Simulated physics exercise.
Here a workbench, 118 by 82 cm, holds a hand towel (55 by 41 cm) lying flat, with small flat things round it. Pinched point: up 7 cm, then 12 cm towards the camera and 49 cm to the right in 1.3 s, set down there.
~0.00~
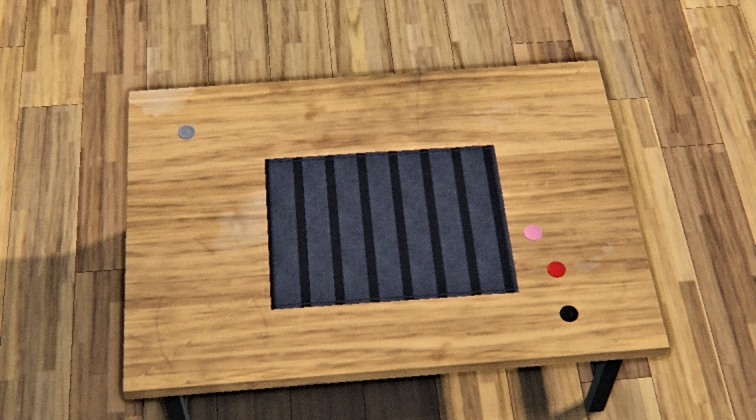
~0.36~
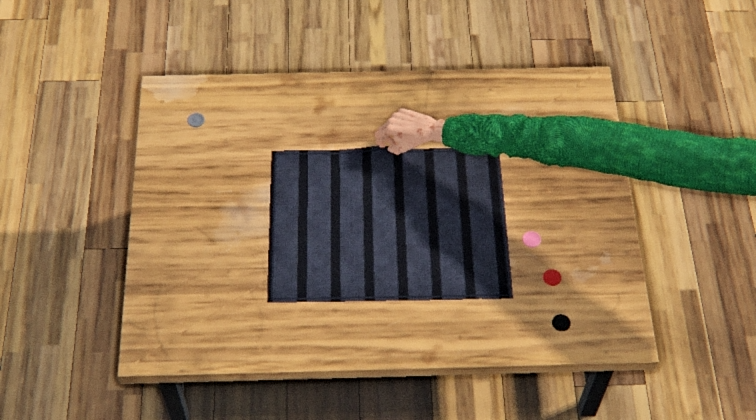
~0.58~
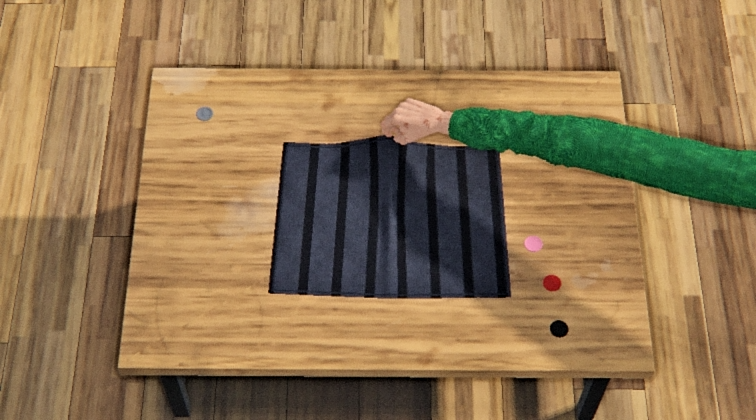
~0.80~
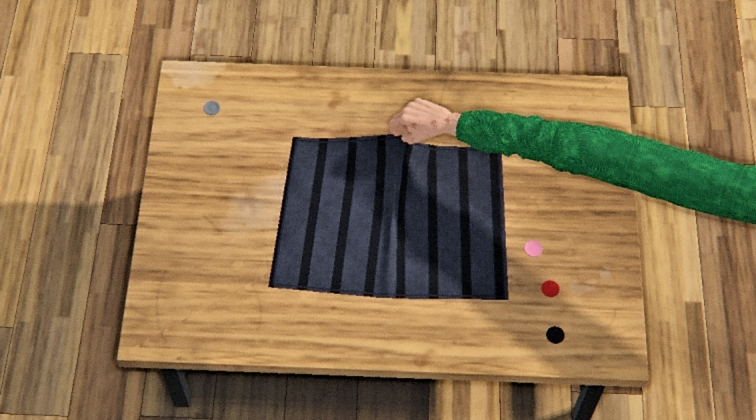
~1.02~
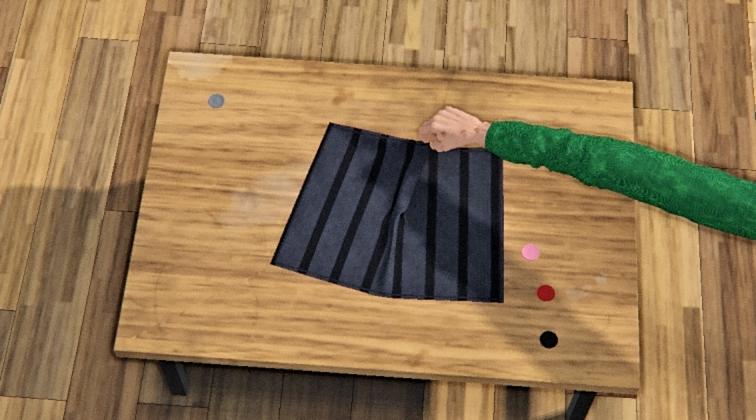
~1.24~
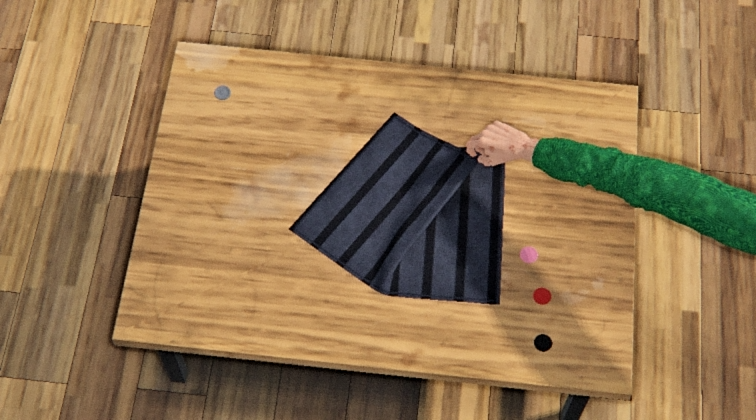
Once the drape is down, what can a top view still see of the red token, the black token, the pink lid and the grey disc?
Outcome: The red token does not get hidden; the black token does not get hidden; the pink lid does not stay visible; the grey disc does not get hidden.
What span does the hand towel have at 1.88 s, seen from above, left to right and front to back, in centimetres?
Seen from above it's around 46 cm wide by some 48 cm deep.
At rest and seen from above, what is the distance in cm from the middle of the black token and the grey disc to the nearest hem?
First: Approx. 13 cm; second: Approx. 60 cm.
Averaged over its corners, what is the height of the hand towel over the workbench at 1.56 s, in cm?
On average the corners sit about 0 cm above the surface.
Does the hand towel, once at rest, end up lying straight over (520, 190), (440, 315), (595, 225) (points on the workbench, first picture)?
The first is hidden; the second is left exposed; the third is left exposed.
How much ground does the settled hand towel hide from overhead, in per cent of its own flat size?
50 %.
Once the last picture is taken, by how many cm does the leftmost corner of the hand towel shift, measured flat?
That corner moves about 28 cm, measured flat, before it rests.
By 1.6 s, 50 % of it is down, spanning 46 by 49 cm, above no small thing.
By 1.9 s, 40 % of it is down, spanning 46 by 48 cm, above pink lid.
By 2.2 s, 50 % of it is down, spanning 46 by 48 cm, above pink lid.
By 2.5 s, 55 % of it is down, spanning 46 by 48 cm, above pink lid.
By 3.5 s, 50 % of it is down, spanning 48 by 48 cm, above pink lid.
